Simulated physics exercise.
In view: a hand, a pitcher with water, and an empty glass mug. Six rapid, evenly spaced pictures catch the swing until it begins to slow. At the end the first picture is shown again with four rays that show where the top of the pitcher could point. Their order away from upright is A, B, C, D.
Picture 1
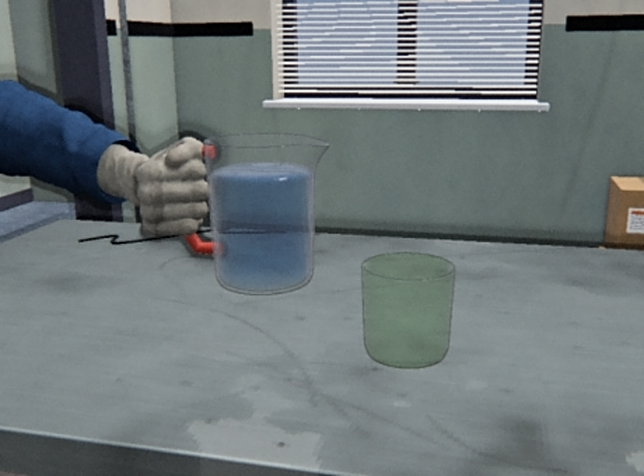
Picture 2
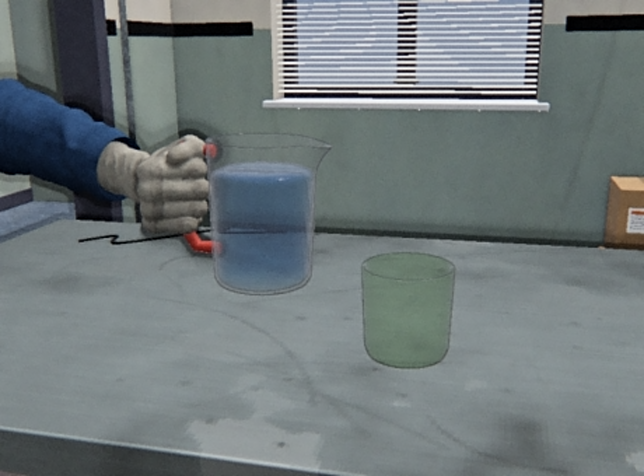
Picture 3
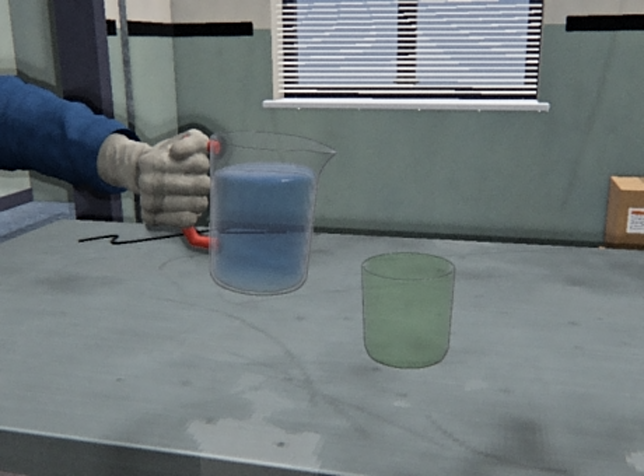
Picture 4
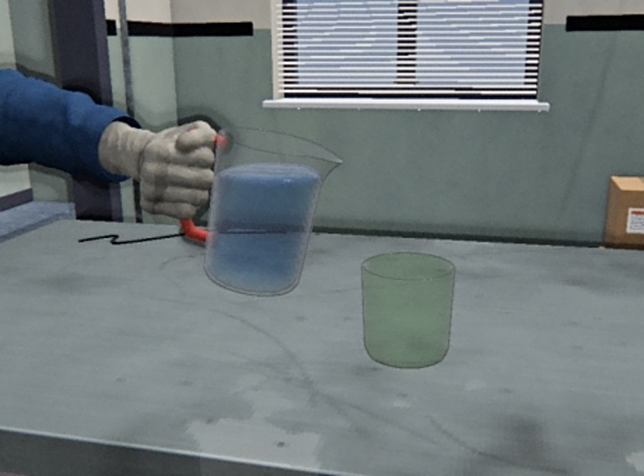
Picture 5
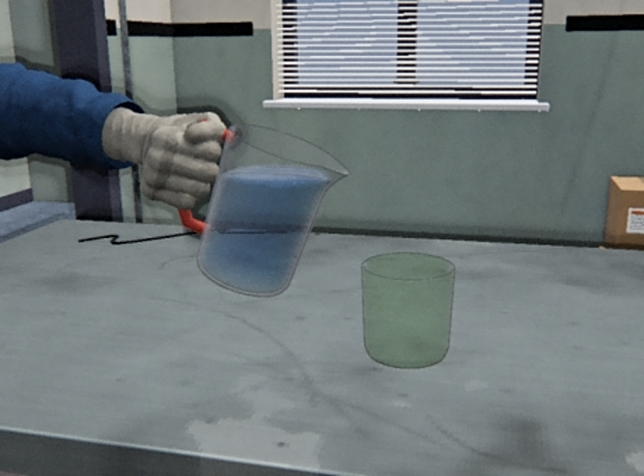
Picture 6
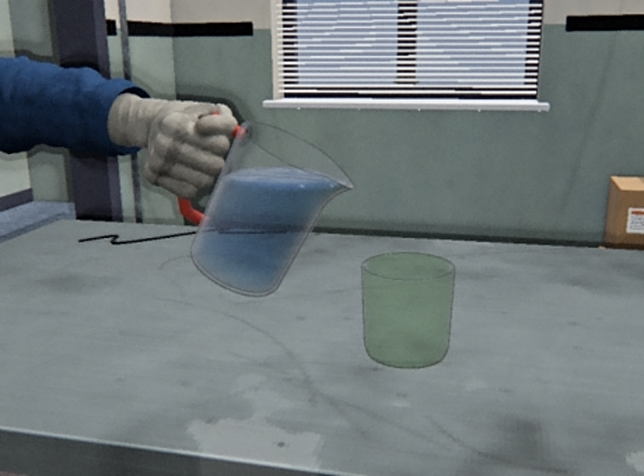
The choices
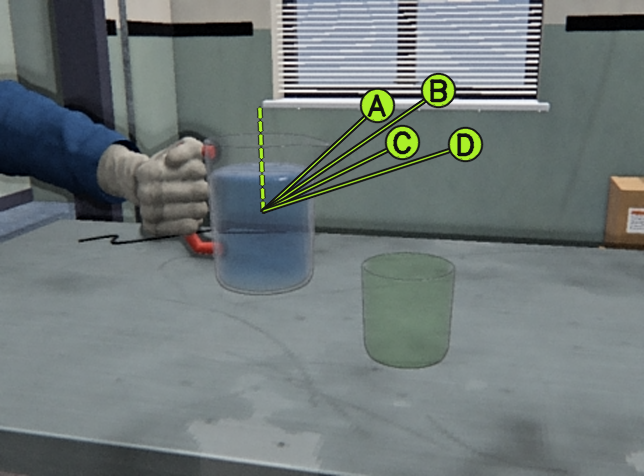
On a gray tabletop, a gloved hand gradually tilts a pitcher of blue water rightward.
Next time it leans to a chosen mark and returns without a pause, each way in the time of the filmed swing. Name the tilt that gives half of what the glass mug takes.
Choose B.
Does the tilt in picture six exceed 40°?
No.
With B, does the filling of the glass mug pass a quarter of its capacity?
Yes, clearly.
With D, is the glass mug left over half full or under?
Over.
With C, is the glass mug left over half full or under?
Over half.
In lime, A at (365, 117); B at (424, 100); C at (387, 150); D at (449, 150).
Choosing A, the glass mug ends with about 29 % of what it can hold.
Choosing B, the glass mug ends with about 47 % of what it can hold.
Choosing C, the glass mug ends with about 69 % of what it can hold.
Choosing D, the glass mug ends with about 85 % of what it can hold; 6 % of the water is spilt.
